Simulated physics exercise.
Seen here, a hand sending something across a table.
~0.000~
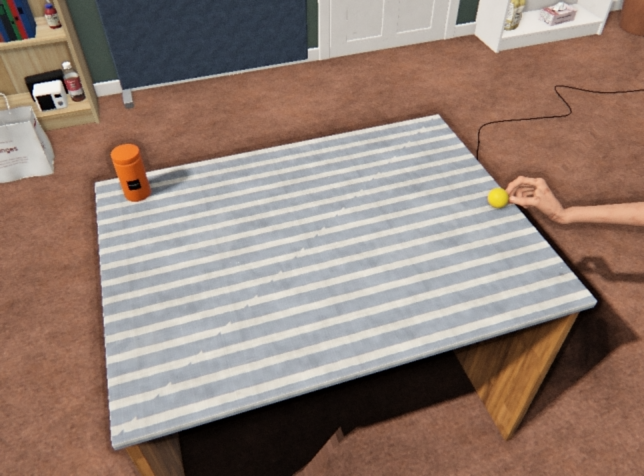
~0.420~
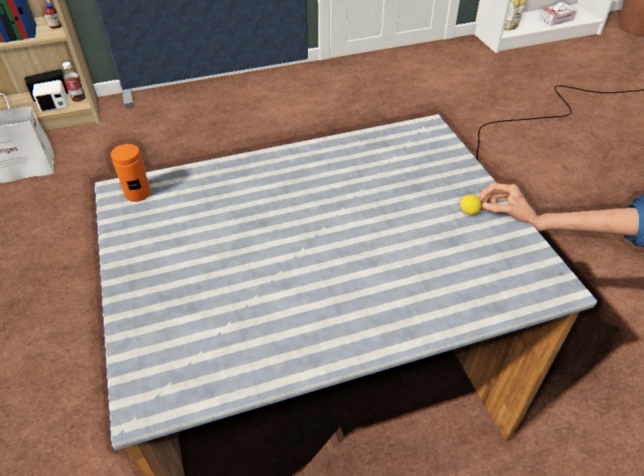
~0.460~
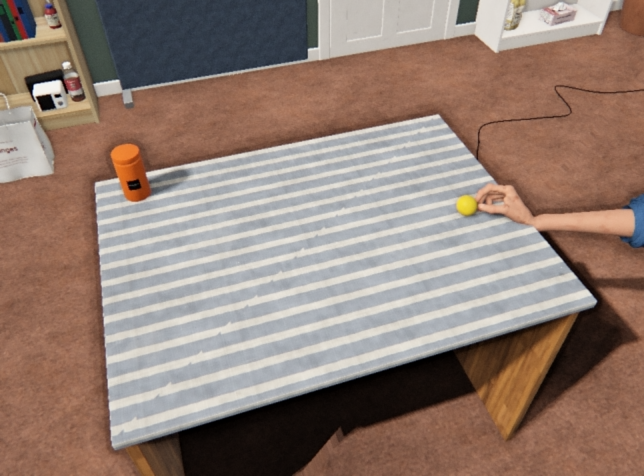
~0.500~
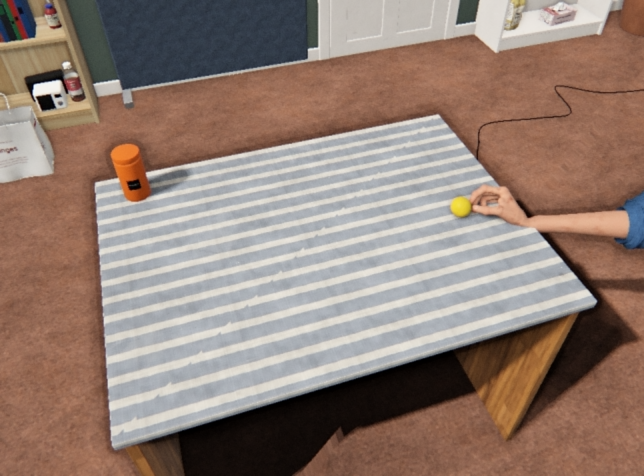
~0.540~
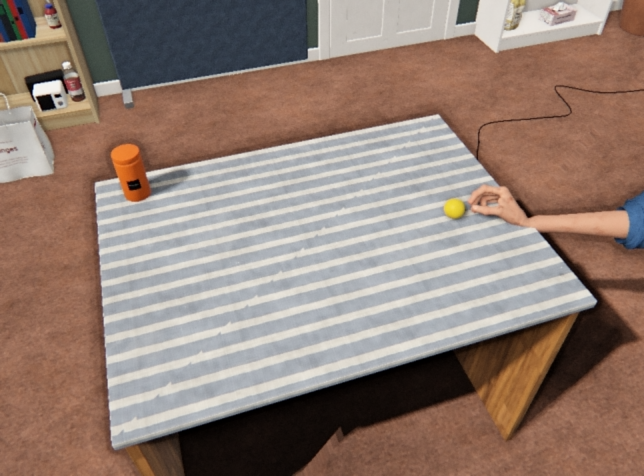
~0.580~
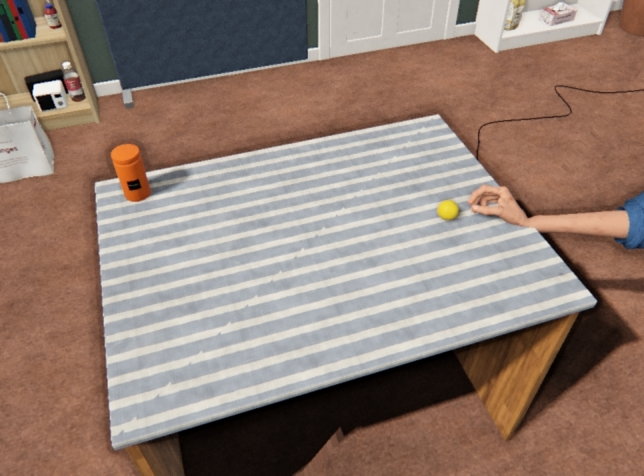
A table with pale blue-grey and cream stripes fills a brown-carpeted room, viewed from above by a camera that stays still. An orange canister with a dark mark stands at its far left corner, shelves and a white door lie behind, and a hand holds a yellow lemon at the right edge. The hand moves the lemon left and releases it, and the lemon slides slowly a little farther left while the hand stays behind.
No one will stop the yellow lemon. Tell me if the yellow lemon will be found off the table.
The yellow lemon remains on top.
After 0.78 s, yellow lemon shifted well along near (419, 217).
After 1.08 s, yellow lemon shifted well along near (382, 226).
After 1.48 s, yellow lemon shifted well along near (350, 234).
In the end (2.3 s), moved from the start, yellow lemon. At the end, from the last picture's camera, yellow lemon near (337, 237).
